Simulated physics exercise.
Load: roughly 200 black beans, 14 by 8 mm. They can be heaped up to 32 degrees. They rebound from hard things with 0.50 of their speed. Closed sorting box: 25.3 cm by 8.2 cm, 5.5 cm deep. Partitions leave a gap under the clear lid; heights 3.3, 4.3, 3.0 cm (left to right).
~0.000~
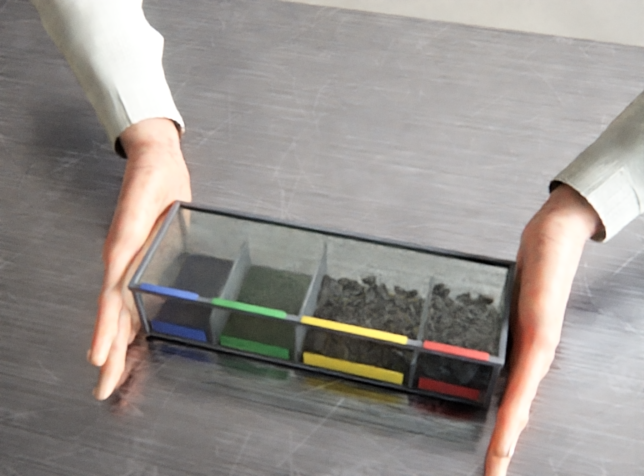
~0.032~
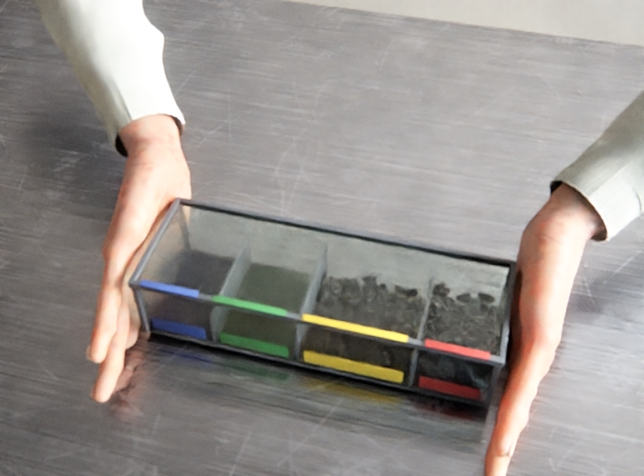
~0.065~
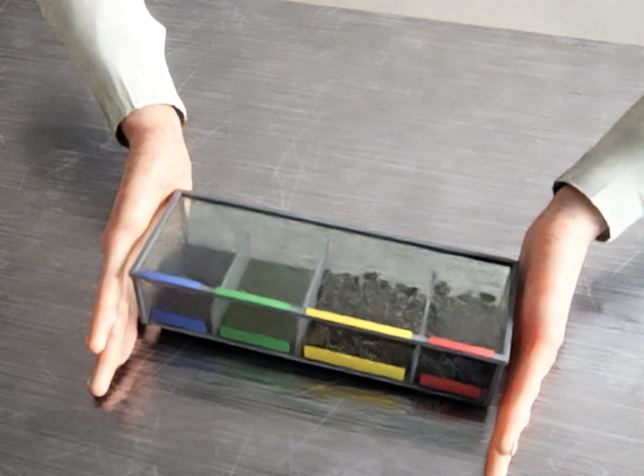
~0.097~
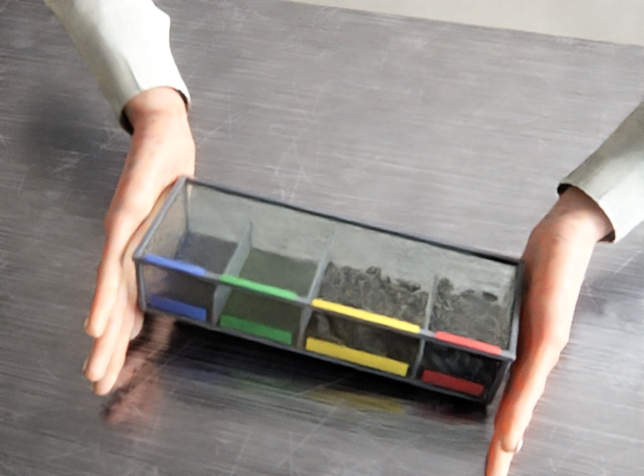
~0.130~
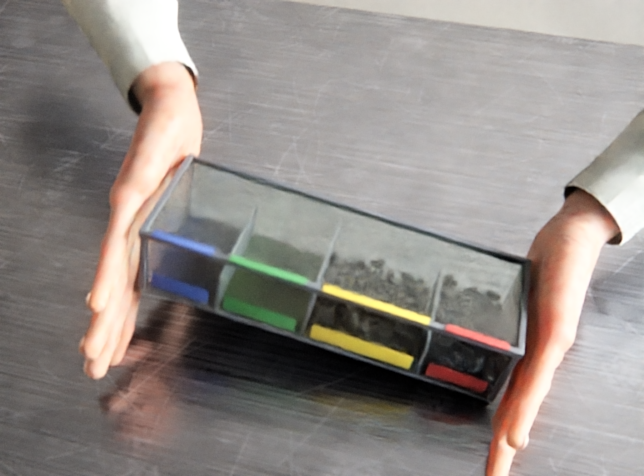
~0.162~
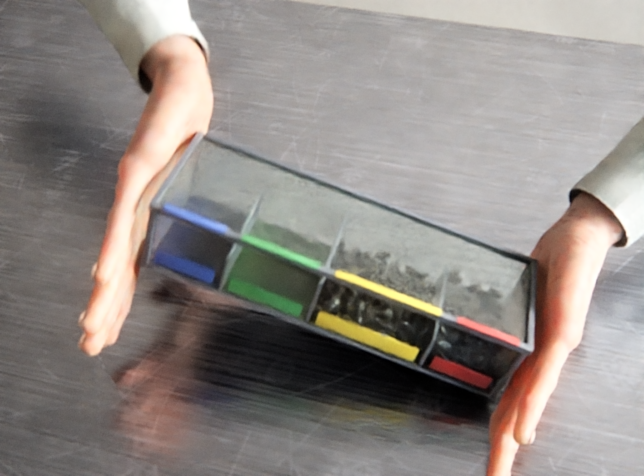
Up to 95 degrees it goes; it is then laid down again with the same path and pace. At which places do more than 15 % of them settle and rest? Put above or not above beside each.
Red: Above; blue: Not above; green: Not above; yellow: Above.
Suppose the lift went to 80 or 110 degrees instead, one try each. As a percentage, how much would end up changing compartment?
About 20 and about 25 per cent, in that order.
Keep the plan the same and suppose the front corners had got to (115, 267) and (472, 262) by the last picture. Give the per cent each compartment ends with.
The compartments end with red 5 per cent, blue 5 per cent, green 5 per cent and yellow 85 per cent.
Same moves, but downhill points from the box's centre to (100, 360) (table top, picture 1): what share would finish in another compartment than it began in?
I'd say close to 40 %.
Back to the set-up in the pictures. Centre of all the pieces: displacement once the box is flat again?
2.5 cm.
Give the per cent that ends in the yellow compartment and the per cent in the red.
Yellow 30, red 70.
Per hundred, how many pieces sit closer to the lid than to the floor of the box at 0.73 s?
Roughly 50 percent of the pieces.
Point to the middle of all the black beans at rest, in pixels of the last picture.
At about (452, 326).
After 0.73 s, tilt 95 degrees; red 60 %, yellow 40 %.
Then, at 1.11 s, tilt 41 degrees; red 70 %, yellow 30 %.
Then, at 1.58 s, tilt 0 degrees; red 70 %, yellow 30 %.
In the end, at 2.0 s, red 70 %, blue 0 %, green 0 %, yellow 30 %.
